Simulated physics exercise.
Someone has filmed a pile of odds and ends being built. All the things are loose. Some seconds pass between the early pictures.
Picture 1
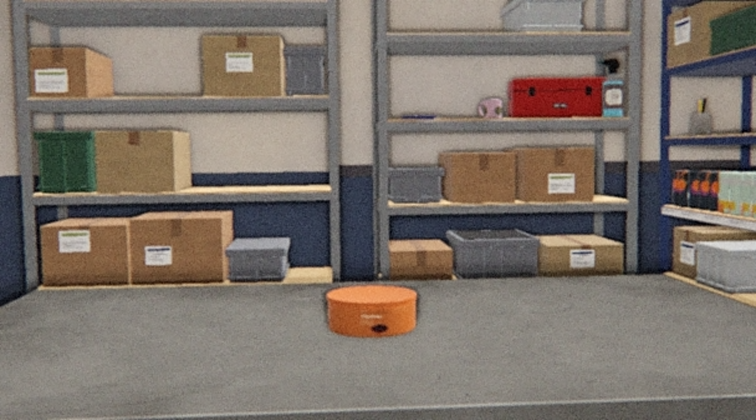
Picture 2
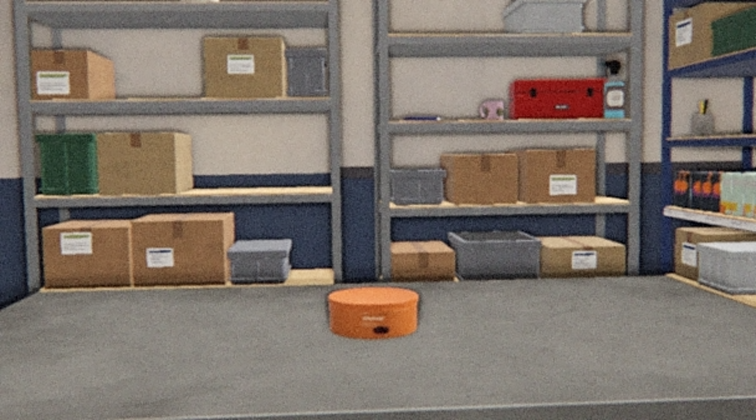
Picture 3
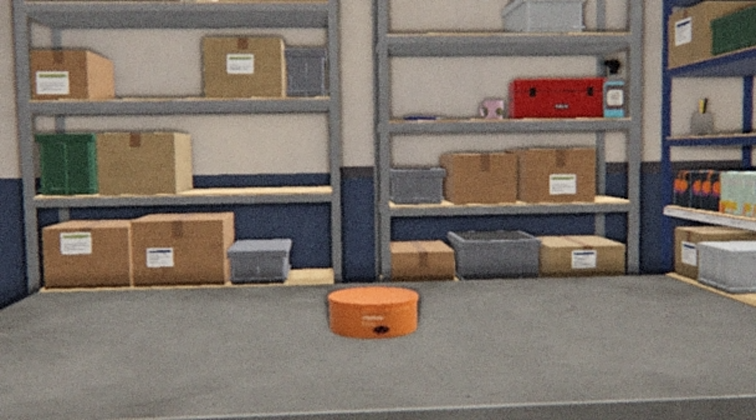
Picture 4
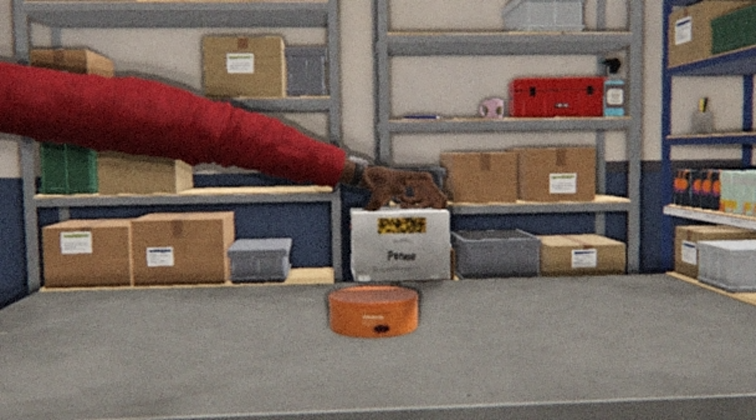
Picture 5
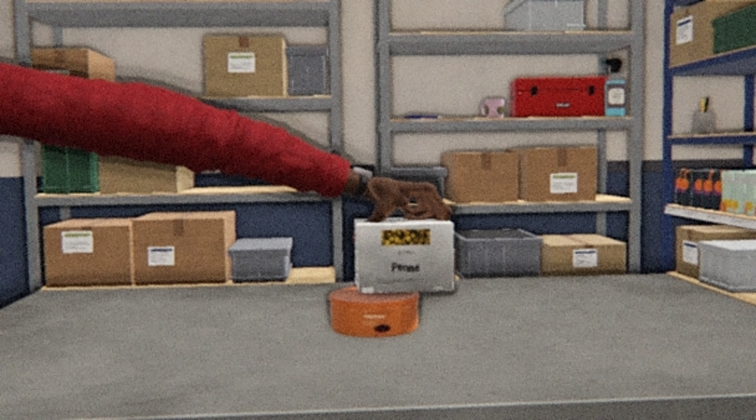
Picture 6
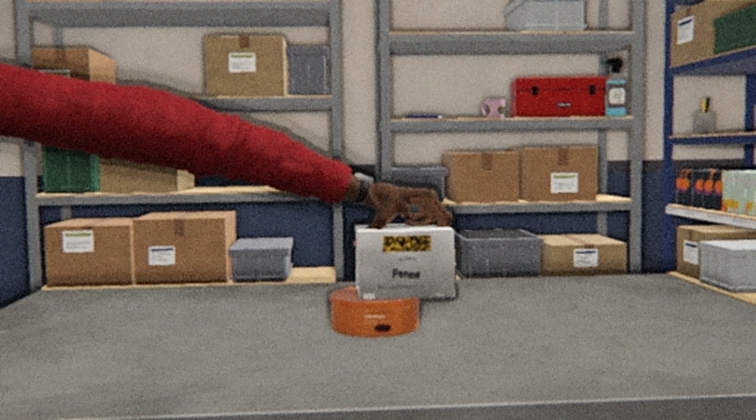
A red-sleeved arm with a brown glove reaches in from the left, holding a white box above a round orange tub on a gray surface, then lowers it slightly onto the tub and keeps hold of it.
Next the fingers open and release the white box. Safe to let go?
Outcome: The pile holds.
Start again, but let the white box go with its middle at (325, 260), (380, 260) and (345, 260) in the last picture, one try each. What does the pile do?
First, it loses its balance; second, it holds; third, it holds.
Then, 0.60 s on from there, no change.
Then, 1.40 s on from there, white box resting near (403, 260).
In the end, both unmoved. At the end, from the last picture's camera, white box near (403, 260). The pile keeps its balance.
